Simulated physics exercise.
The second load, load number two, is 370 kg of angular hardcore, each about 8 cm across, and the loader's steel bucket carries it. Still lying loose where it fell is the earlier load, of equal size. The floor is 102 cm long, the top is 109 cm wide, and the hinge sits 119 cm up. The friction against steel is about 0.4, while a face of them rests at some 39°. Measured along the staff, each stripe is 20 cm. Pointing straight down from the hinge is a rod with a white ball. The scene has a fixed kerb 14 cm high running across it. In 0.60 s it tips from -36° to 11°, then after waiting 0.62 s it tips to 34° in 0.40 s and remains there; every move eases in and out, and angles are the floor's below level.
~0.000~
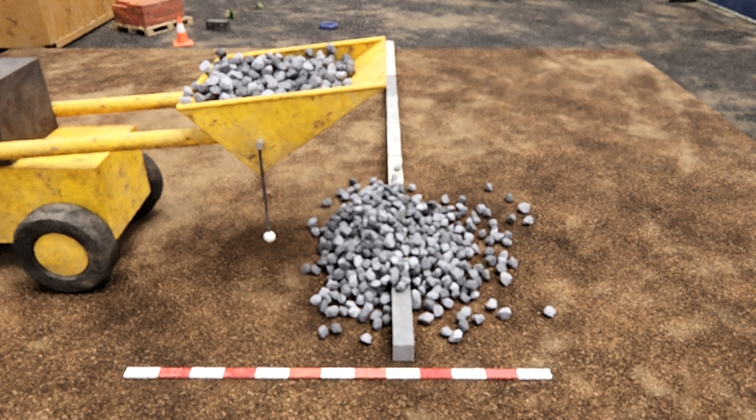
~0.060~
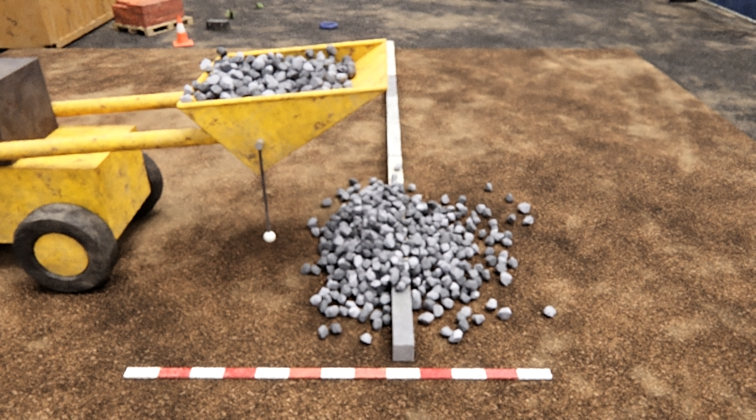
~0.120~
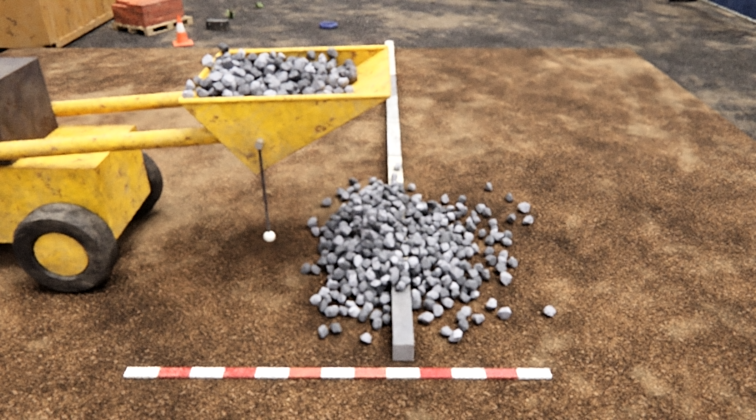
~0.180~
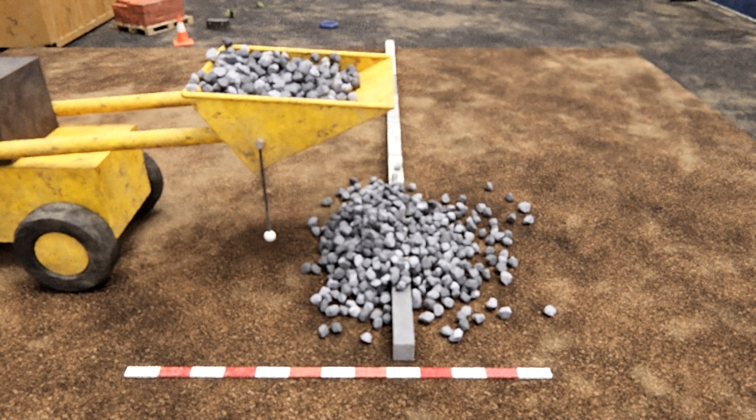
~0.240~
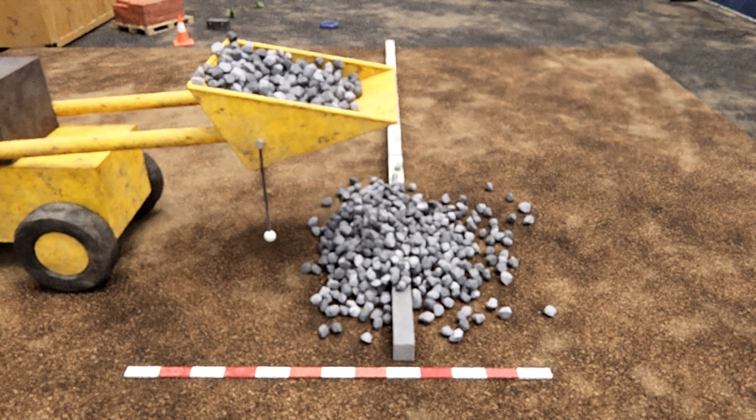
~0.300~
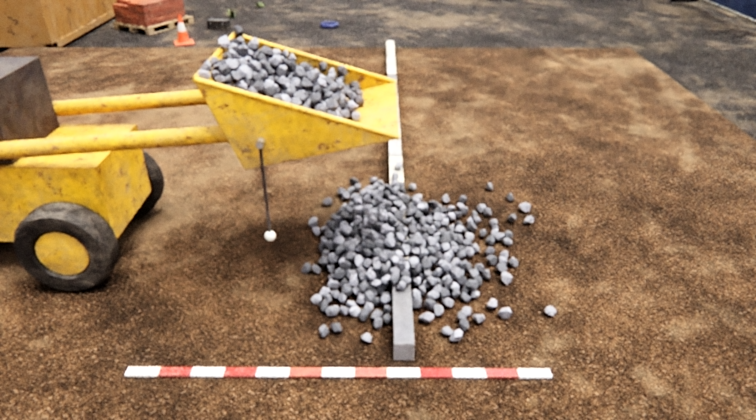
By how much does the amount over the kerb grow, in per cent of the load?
About 59 per cent.
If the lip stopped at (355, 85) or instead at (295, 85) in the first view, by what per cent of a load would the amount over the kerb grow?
I'd expect near 25 per cent first and near 0 per cent next.
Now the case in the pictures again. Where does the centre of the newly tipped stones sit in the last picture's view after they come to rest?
The middle lies near (415, 228) in the last picture.
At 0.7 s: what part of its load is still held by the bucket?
Close to 100 in a hundred.
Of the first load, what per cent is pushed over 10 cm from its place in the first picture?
5 %.
After 0.4 s the floor is at 4°; in per cent of one load, 100 in the bucket, 64 on this side of the kerb, 36 over the kerb; the foremost stones are at (515, 224).
After 0.7 s the floor is at 11°; in per cent of one load, 100 in the bucket, 64 on this side of the kerb, 36 over the kerb; the foremost stones are at (515, 224).
After 2.1 s the floor is at 34°; in per cent of one load, 55 in the bucket, 97 on this side of the kerb, 48 over the kerb; the foremost stones are at (515, 224).
After 4.7 s the floor is at 34°; in per cent of one load, 0 in the bucket, 104 on this side of the kerb, 96 over the kerb; the foremost stones are at (536, 244). Net gain over the kerb, 59.
